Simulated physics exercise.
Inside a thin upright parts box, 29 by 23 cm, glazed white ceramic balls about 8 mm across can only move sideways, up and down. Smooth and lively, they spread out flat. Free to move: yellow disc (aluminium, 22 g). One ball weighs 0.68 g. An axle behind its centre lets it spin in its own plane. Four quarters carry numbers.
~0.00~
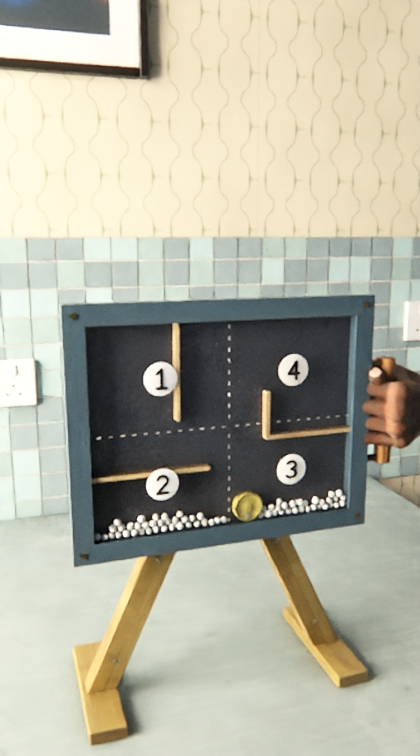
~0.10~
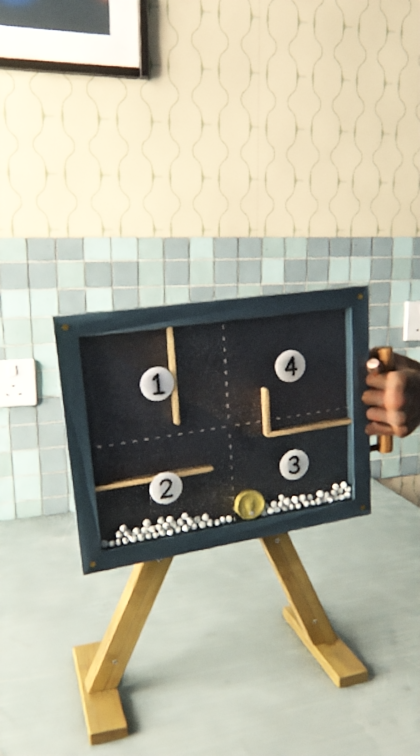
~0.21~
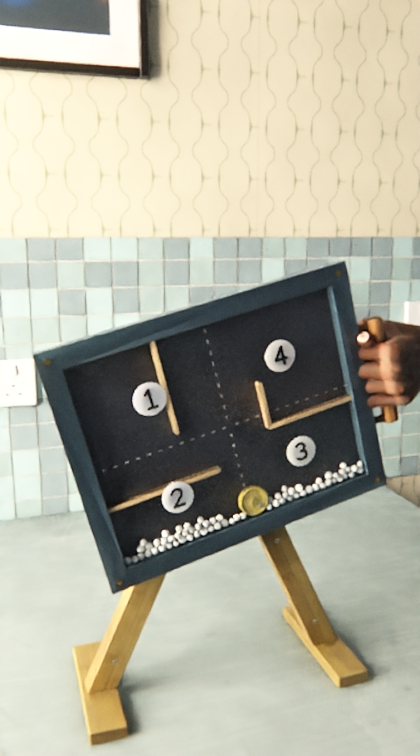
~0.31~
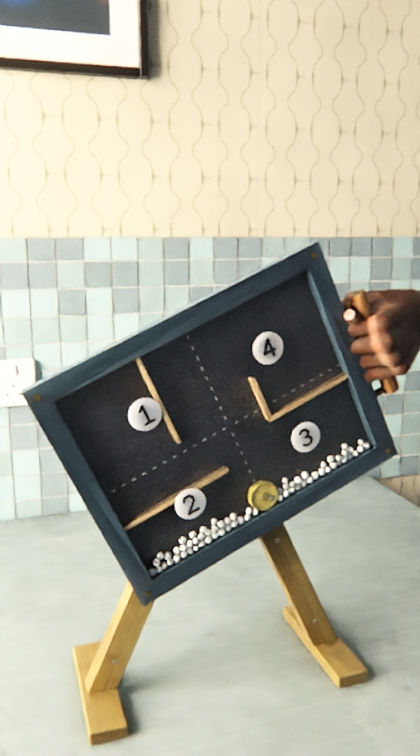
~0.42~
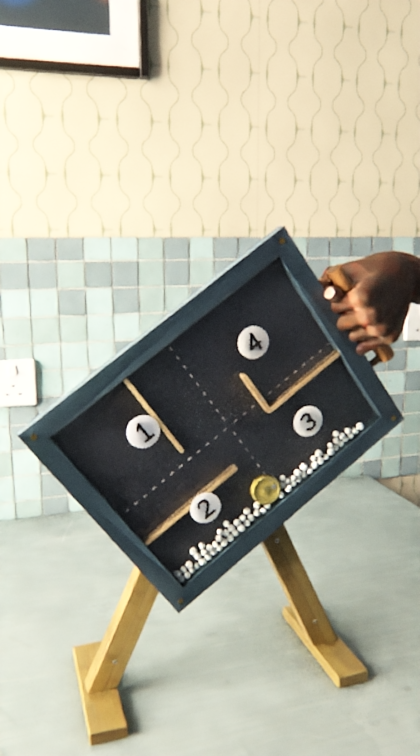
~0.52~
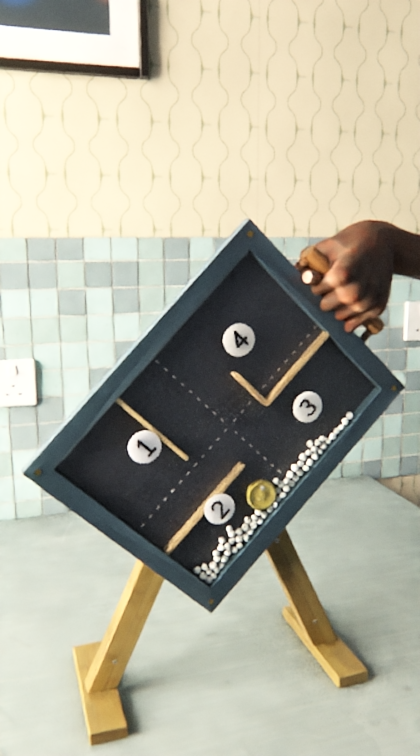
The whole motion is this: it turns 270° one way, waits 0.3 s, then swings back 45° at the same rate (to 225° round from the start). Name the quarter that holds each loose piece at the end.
Yellow disc: 3.
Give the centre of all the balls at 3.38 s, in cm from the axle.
About 8 cm left and 11 cm below.
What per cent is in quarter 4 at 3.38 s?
Roughly 15 per cent.
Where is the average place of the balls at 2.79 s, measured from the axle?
About 3 cm left and 13 cm below.
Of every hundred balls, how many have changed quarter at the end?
About 70 per cent.
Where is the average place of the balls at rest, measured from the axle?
Some 11 cm left and 7 cm below.
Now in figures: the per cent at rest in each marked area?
Quarter 1: 0; quarter 2: 0; quarter 3: 85; quarter 4: 15.
By 2.79 s, it has come round 270° anticlockwise; the balls' middle is 3 cm left of and 13 cm below the centre; no. 3, 85 %, no. 4, 15 %; yellow disc in no. 3.
By 3.38 s, it has come round 247° anticlockwise; the balls' middle is 8 cm left of and 11 cm below the centre; no. 3, 85 %, no. 4, 15 %; yellow disc in no. 3.
By 3.67 s, it has come round 225° anticlockwise; the balls' middle is 11 cm left of and 7 cm below the centre; no. 3, 85 %, no. 4, 15 %; yellow disc in no. 3.
At rest by 4.1 s, it has come round 225° anticlockwise; no. 1, 0 %, no. 2, 0 %, no. 3, 85 %, no. 4, 15 %; yellow disc in no. 3.
